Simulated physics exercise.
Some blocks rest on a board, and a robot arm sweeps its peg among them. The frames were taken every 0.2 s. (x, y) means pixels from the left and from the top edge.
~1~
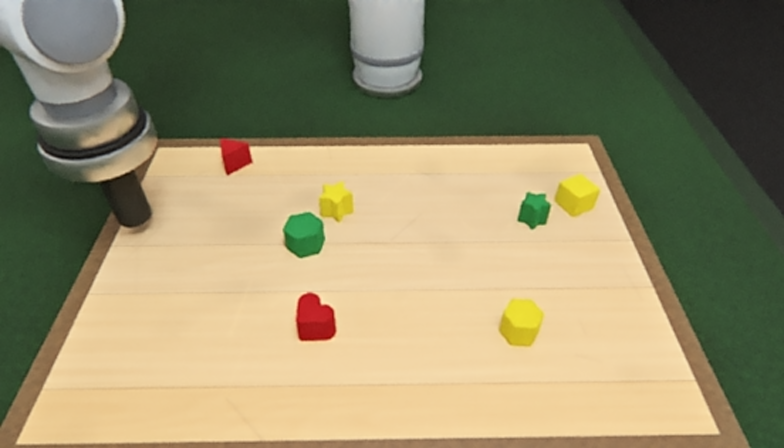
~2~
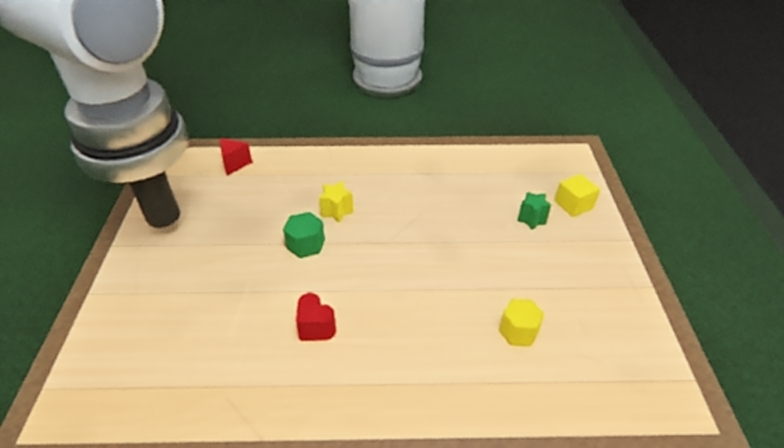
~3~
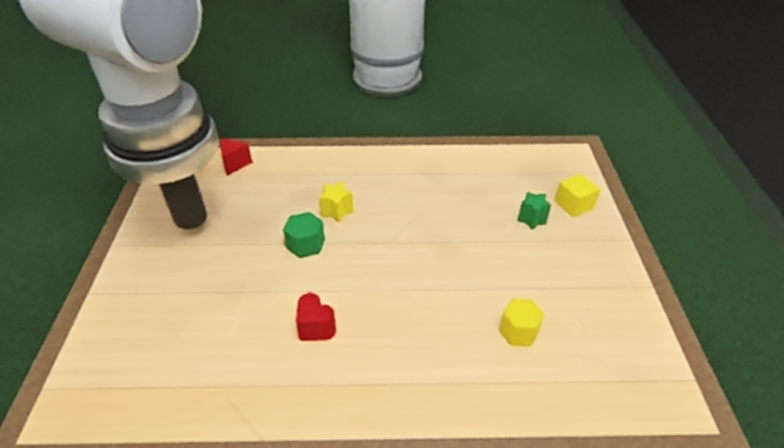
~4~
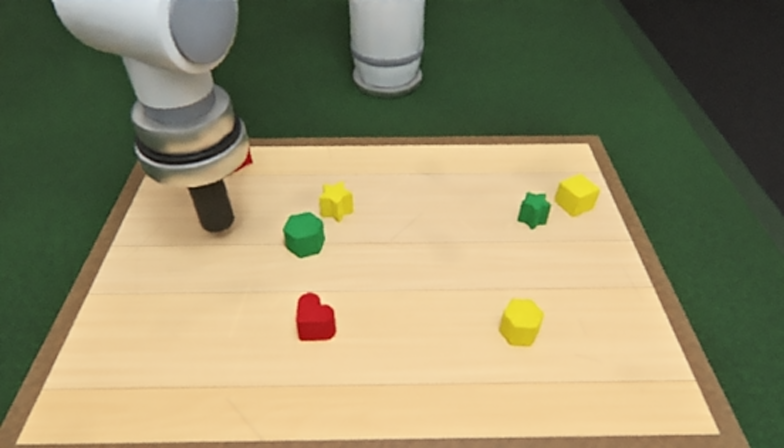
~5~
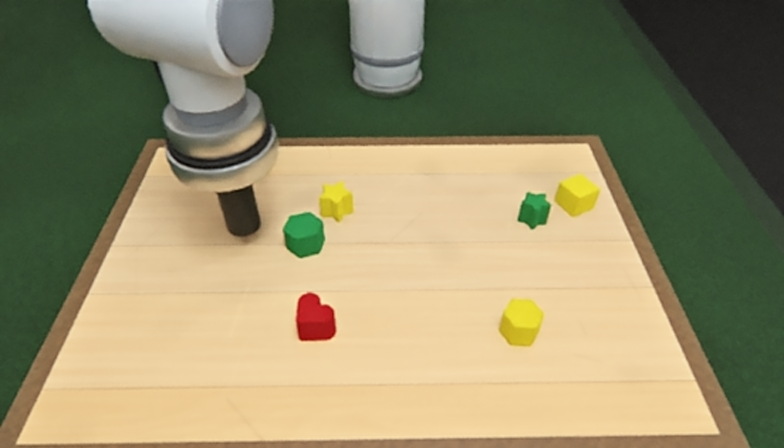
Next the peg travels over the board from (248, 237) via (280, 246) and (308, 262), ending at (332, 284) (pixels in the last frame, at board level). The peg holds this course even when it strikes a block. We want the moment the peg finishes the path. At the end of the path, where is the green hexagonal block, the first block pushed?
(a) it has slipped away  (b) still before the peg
a
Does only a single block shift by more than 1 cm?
Yes
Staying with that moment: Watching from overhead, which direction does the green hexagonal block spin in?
It twists against the clock when seen from above.
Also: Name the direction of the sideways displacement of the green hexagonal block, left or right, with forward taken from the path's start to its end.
Moves left.
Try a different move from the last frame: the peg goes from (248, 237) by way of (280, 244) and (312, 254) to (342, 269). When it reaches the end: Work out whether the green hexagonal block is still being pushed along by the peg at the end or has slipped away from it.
My guess is it ends up beside or behind the peg.
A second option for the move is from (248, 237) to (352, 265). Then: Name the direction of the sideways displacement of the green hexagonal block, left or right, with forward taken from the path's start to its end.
It moves off to the left.
The first path, step by step. One third of the way, peg at (278, 235); green hexagonal block at (313, 225), turned 10° anticlockwise.
Two thirds of the way, peg at (308, 252); green hexagonal block at (337, 227), turned 55° anticlockwise.
At the end, peg at (331, 273); green hexagonal block at (337, 227), turned 55° anticlockwise; red heart block not moved.
